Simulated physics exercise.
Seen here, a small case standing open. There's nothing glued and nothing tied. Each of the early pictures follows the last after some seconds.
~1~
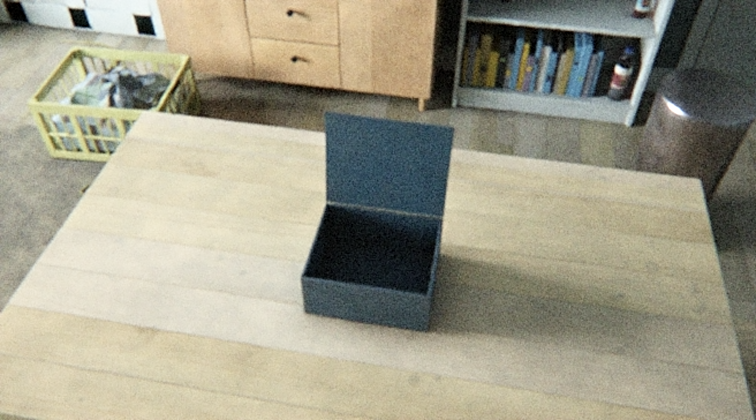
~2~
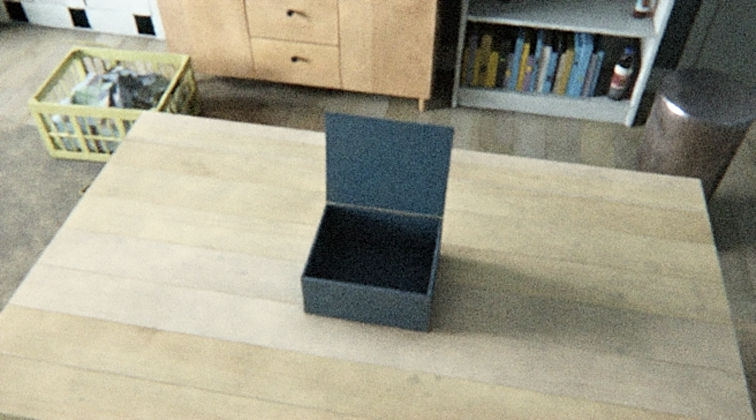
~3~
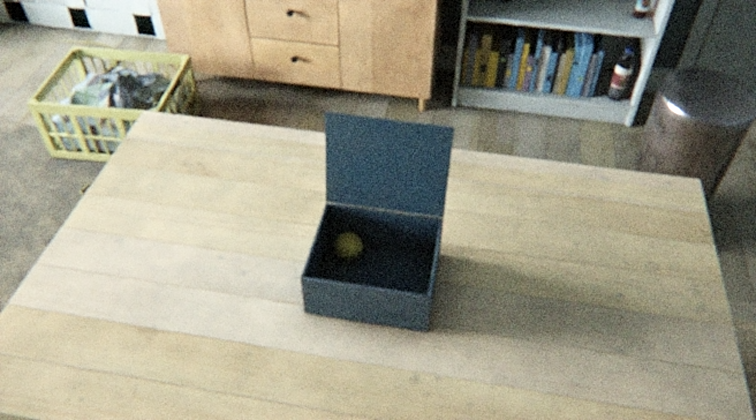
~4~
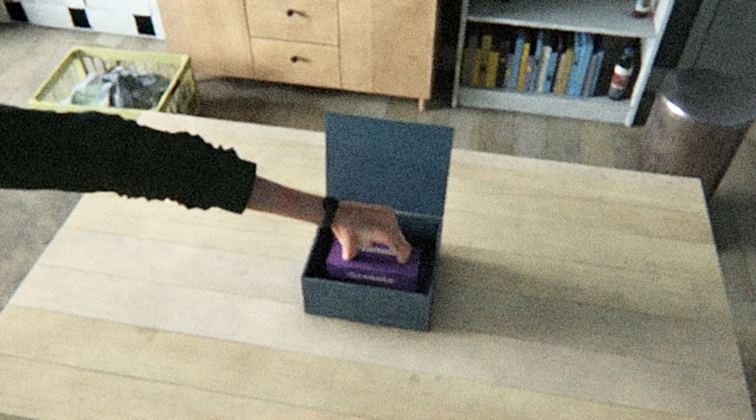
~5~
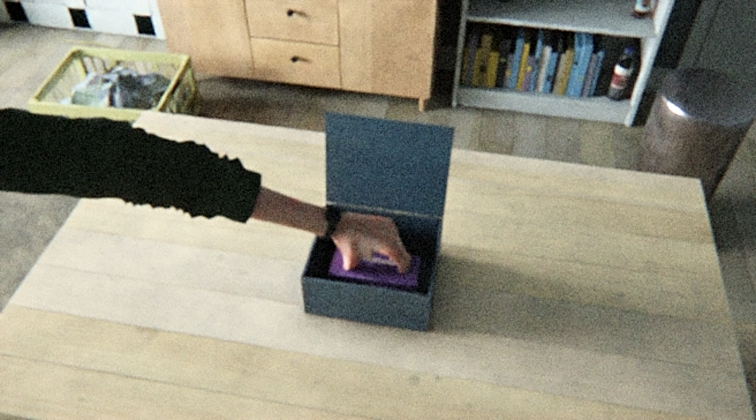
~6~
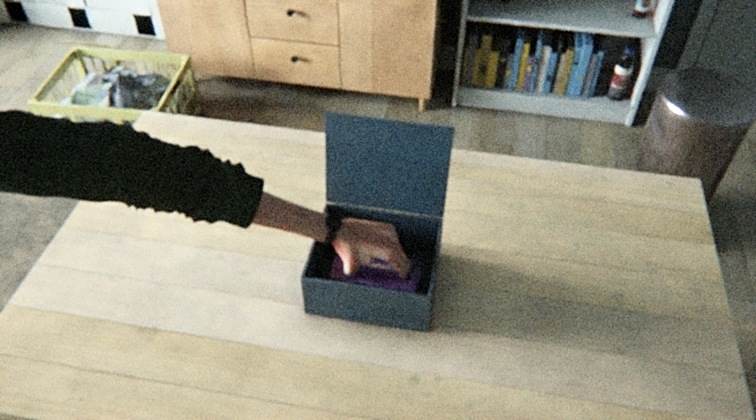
In this clip, an open dark box sits empty on a wooden table, then a small yellow lemon appears inside it. A hand reaching from the left then lowers a purple carton into the box.
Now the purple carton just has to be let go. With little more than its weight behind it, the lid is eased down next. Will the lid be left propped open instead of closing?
No, it closes flat.
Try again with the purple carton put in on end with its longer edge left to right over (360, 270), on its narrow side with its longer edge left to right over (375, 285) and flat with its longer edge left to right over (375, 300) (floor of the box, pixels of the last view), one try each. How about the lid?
On the first go it comes down fully, on the second it comes down fully, and on the third it comes down fully.
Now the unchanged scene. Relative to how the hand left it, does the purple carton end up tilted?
Well, the purple carton stays just as set.
Then, 1.40 s on from there, lid 72° above the rim.
Then, 1.90 s on from there, lid 33° above the rim.
In the end, lid shut; both unmoved. At the end, from the last picture's camera, purple carton near (375, 283).
